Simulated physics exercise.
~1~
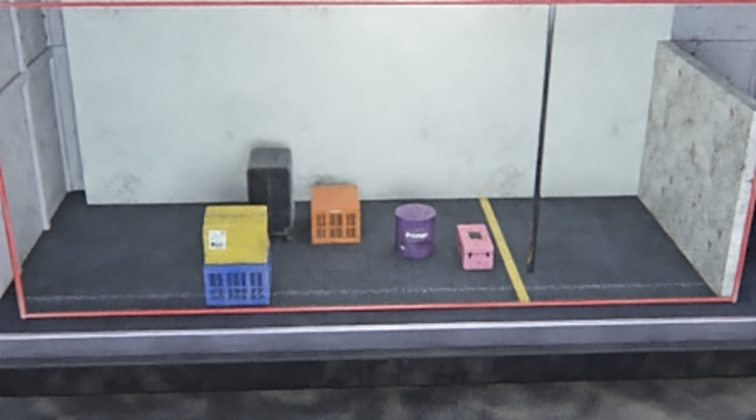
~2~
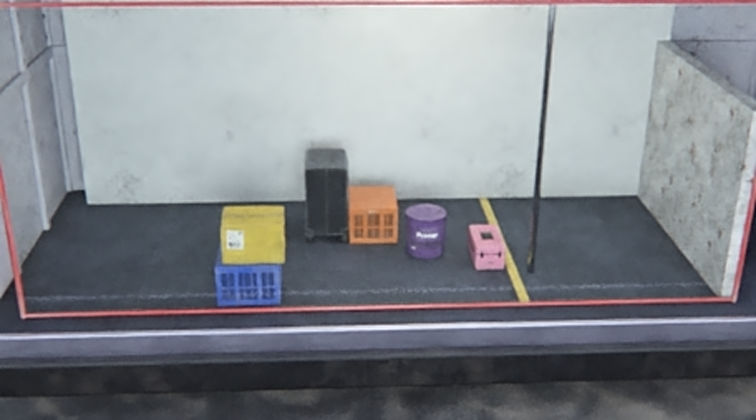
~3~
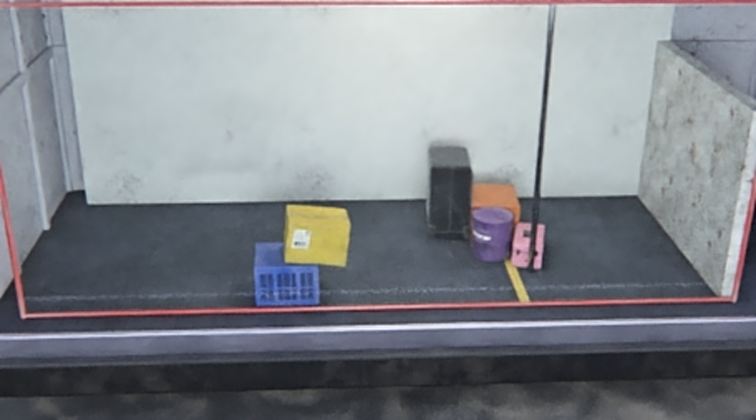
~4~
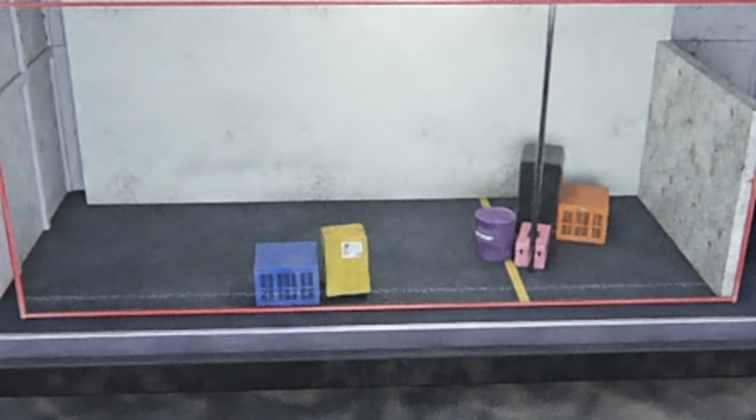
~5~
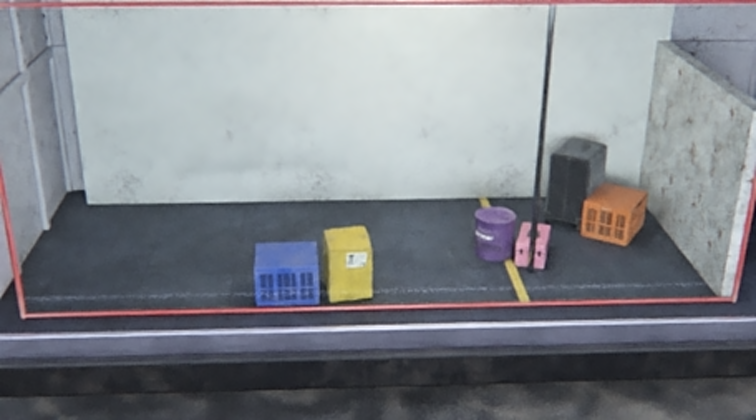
The clip opens on a walled bay holding a yellow carton on top of a blue crate, a black wheeled case, an orange crate, a purple bucket and a pink toolbox left of a yellow floor line. Everything begins sliding right across the dark floor. The yellow carton shifts over the blue crate's edge while the pink toolbox reaches the line near a thin pole. The carton then tips off and lands on its side to the right of the blue crate. The black case, still upright, and the orange crate continue toward the right wall, crossing the line. Finally, the toolbox rests just past the line, with the bucket, carton and blue crate short of it.
